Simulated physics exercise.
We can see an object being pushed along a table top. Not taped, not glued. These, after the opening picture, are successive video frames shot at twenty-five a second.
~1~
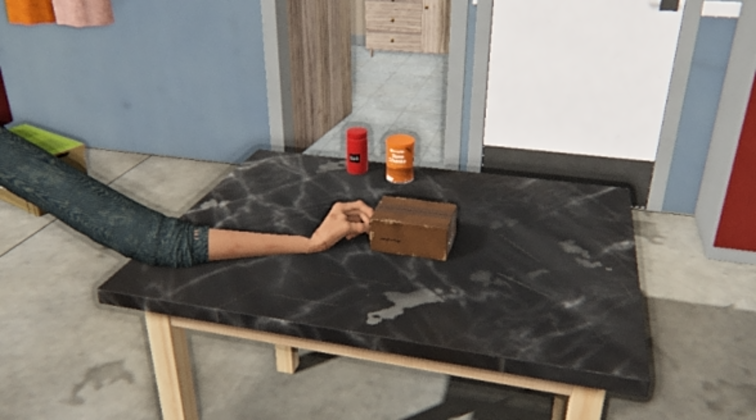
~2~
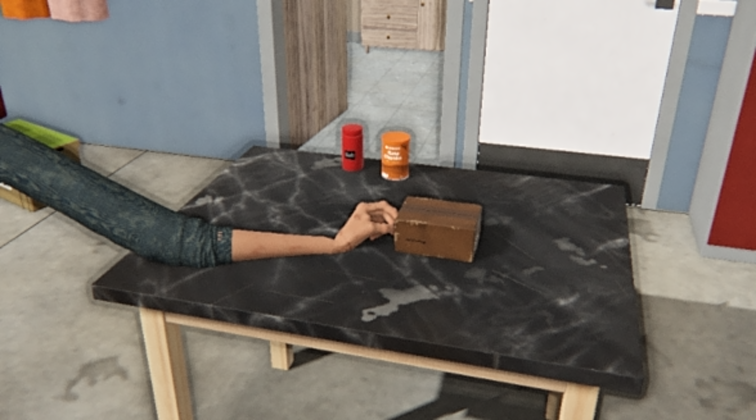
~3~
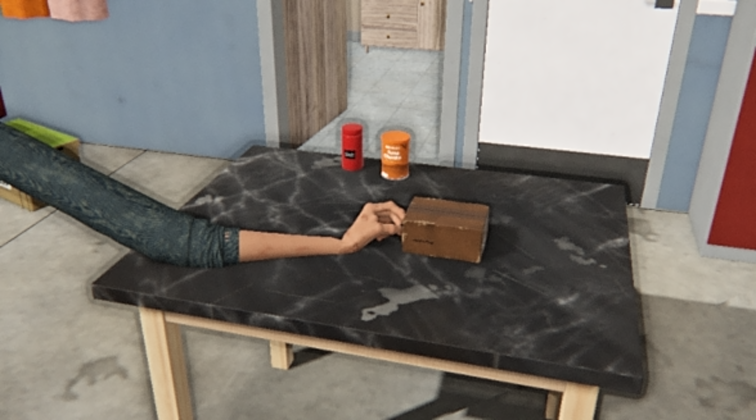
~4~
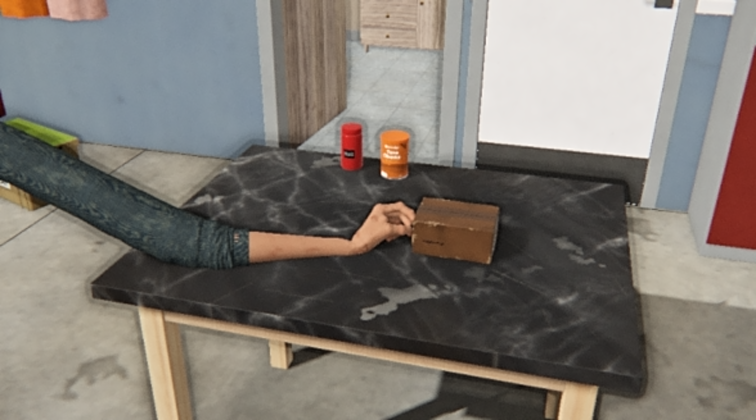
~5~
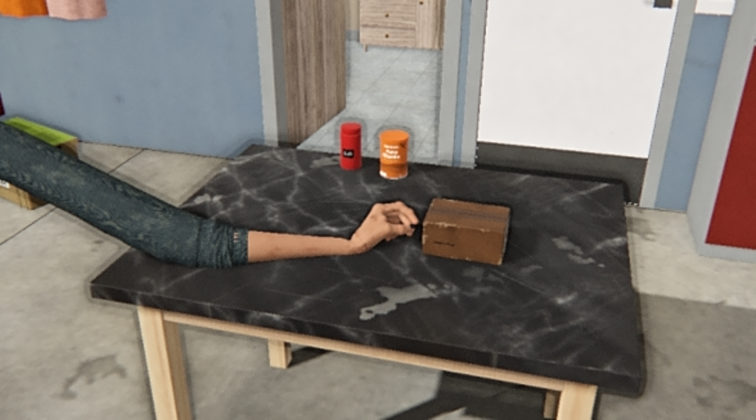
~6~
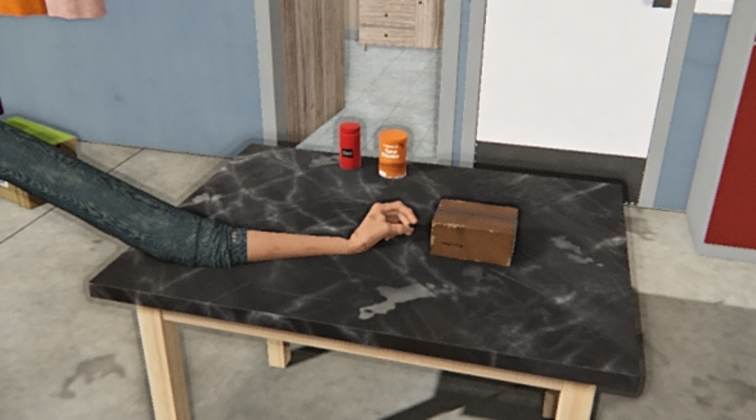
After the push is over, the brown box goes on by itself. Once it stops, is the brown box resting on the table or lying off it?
It is resting on the table.
Then, 0.10 s later than the last frame, brown box moved a little near (490, 233).
Then, 0.50 s later than the last frame, brown box resting near (490, 235).
When it is over, moved from the start, brown box. End places, in pixels of the last picture, brown box near (492, 234).
